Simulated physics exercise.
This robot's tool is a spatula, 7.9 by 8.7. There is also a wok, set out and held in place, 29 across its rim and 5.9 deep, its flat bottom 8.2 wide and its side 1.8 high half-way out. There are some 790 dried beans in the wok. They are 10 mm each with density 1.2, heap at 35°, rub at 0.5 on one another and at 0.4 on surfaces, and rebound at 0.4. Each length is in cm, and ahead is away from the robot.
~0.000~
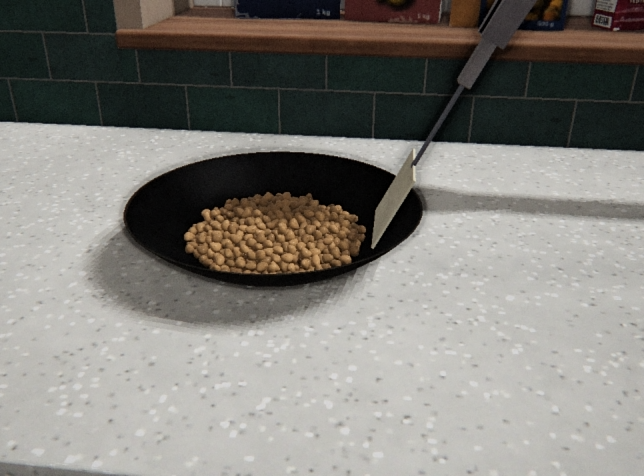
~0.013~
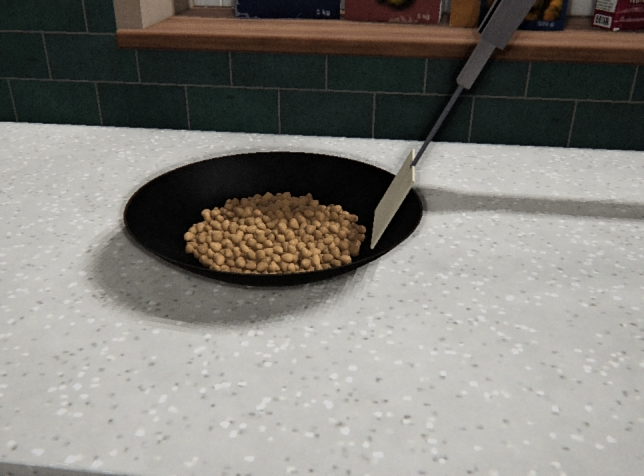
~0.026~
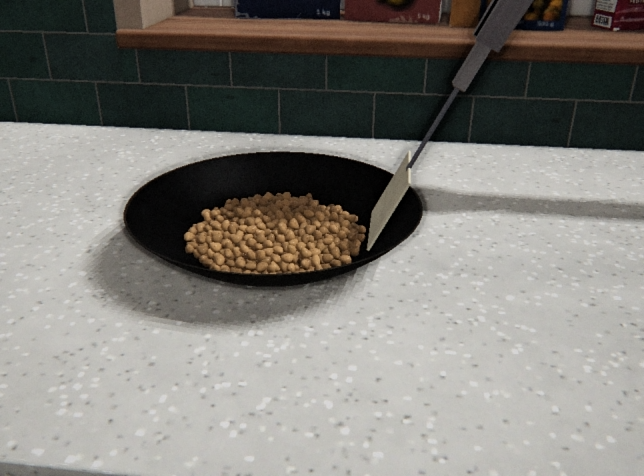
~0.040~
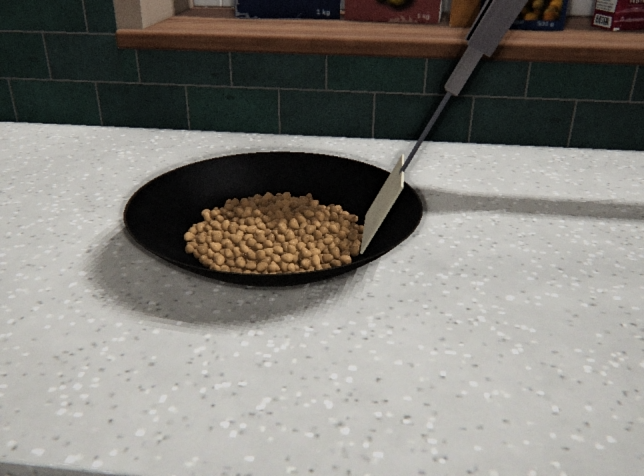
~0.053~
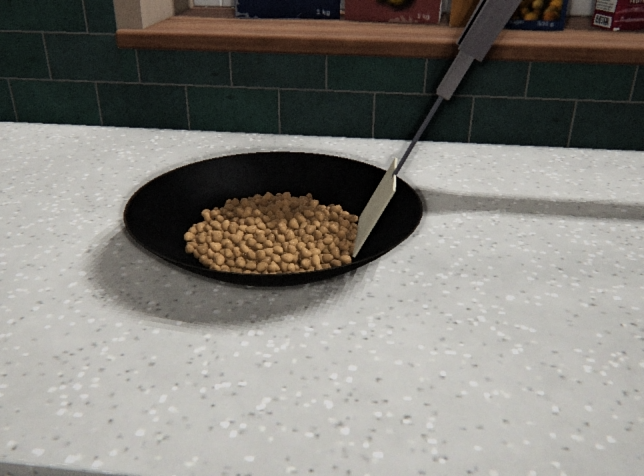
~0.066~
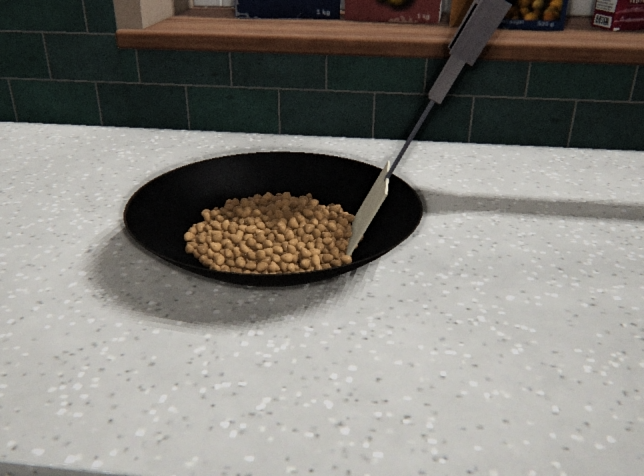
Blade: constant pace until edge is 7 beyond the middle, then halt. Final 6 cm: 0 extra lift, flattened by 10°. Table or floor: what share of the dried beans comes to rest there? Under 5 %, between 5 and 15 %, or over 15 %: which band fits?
The band that fits is between 5 and 15 %.
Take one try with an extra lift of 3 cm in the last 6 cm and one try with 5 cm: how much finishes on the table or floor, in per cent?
Roughly 5 % and then 5 %.
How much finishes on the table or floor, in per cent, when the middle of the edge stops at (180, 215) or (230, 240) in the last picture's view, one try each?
First try roughly 30 percent, second roughly 5 percent.
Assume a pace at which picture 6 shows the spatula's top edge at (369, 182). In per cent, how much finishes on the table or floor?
Expect about 20 per cent there.
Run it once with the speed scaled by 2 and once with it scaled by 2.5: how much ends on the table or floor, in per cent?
First try around 25 %, second try around 35 %.
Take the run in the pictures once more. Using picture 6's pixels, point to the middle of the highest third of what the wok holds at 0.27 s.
It is centred at about (192, 206).
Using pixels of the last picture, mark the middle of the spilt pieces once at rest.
Centre of the spill: Approx. (105, 237).
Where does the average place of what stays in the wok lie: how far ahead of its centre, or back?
It rests close to 6.0 centimetres ahead of centre.
After 0.17 s, sloping 64°, highest piece 5 above the table; 790 in the wok.
After 0.27 s, sloping 60°, highest piece 7 above the table; 790 in the wok.
After 0.52 s, sloping 54°, highest piece 8 above the table; 711 in the wok, 74 on the table or floor, 5 on the blade or in flight.
After 1.57 s, sloping 54°, highest piece 8 above the table; 710 in the wok, 80 on the table or floor.
At rest, 710 in the wok, 80 on the table or floor. That is 10 % on the table or floor.
